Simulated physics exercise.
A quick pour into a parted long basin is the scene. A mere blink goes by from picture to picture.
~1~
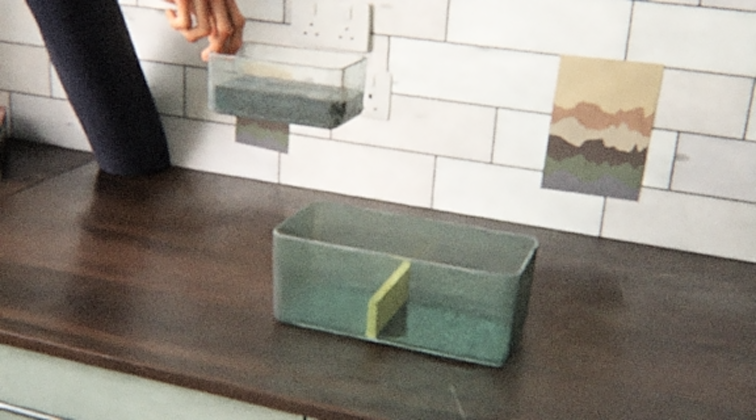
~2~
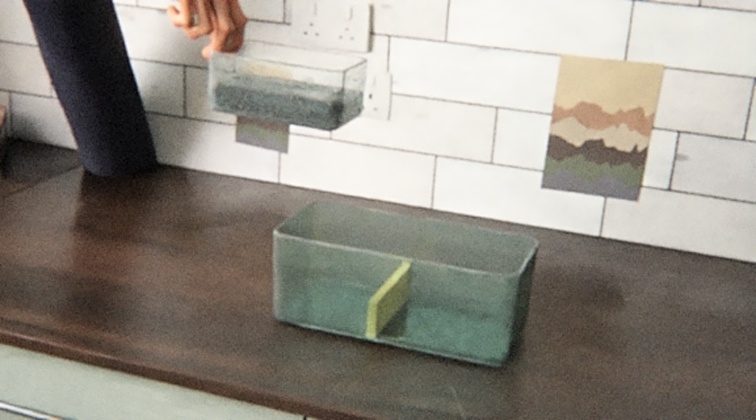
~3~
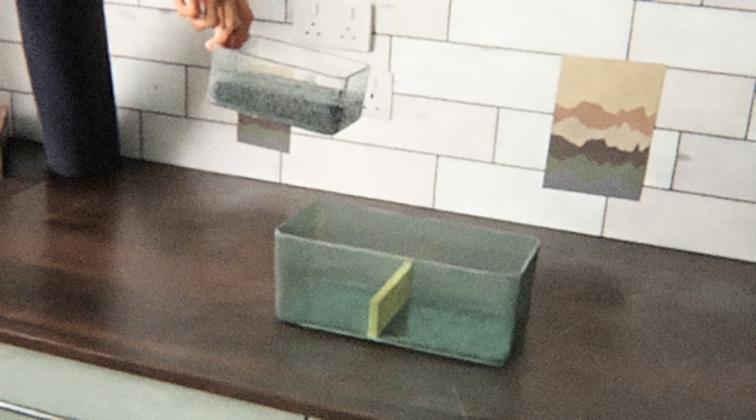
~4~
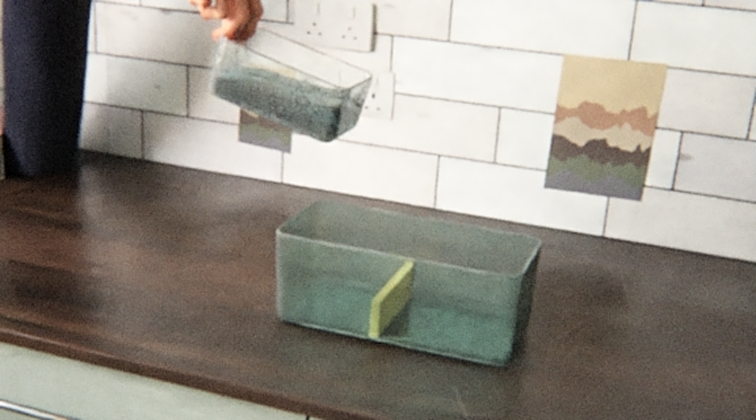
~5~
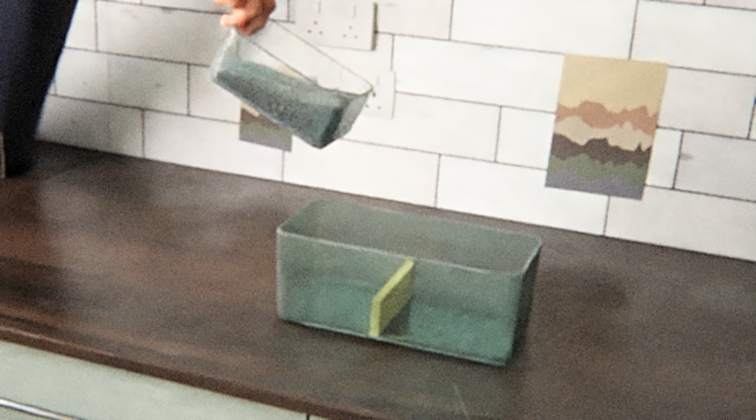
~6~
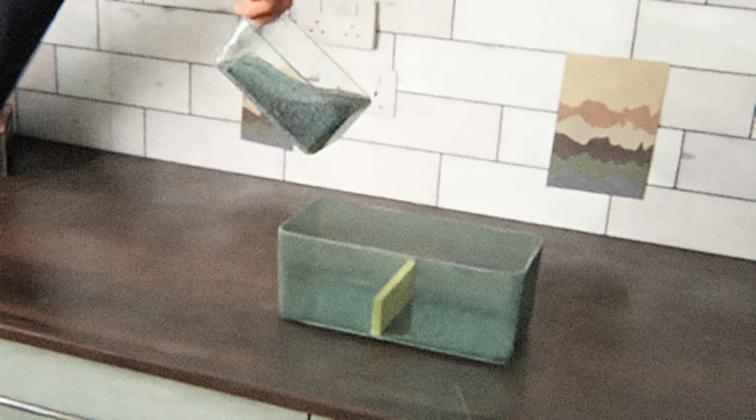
A hand held a small clear container of dark, grainy-looking contents above a wooden counter, then tilted it steadily down to the right, near a larger greenish basin with a yellow divider.
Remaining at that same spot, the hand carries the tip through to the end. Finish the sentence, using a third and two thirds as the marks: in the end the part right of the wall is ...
Less than a third of the whole.
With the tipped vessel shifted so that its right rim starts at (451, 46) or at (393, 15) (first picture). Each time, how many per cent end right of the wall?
90 % and 70 %.
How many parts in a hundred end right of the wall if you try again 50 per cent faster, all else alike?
Some 10 per cent.
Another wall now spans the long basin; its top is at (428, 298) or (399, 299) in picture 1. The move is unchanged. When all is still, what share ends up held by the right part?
Try 1: About 10 percent; try 2: About 25 percent.
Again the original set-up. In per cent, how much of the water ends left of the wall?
About 75 per cent.
A moment on, the tilt is 87° and 26 per cent is still to pour, 23 is left of the wall and 11 right of it.
Next, the tilt is 98° and 14 per cent is still to pour, 58 is left of the wall and 20 right of it.
Then the tilt is 98° and 3 per cent is still to pour, 70 is left of the wall and 21 right of it.
Later the tilt is 98° and 0 per cent is still to pour, 75 is left of the wall and 21 right of it.
Finally, 77 per cent lies left of the wall, 21 right of it and 2 outside.
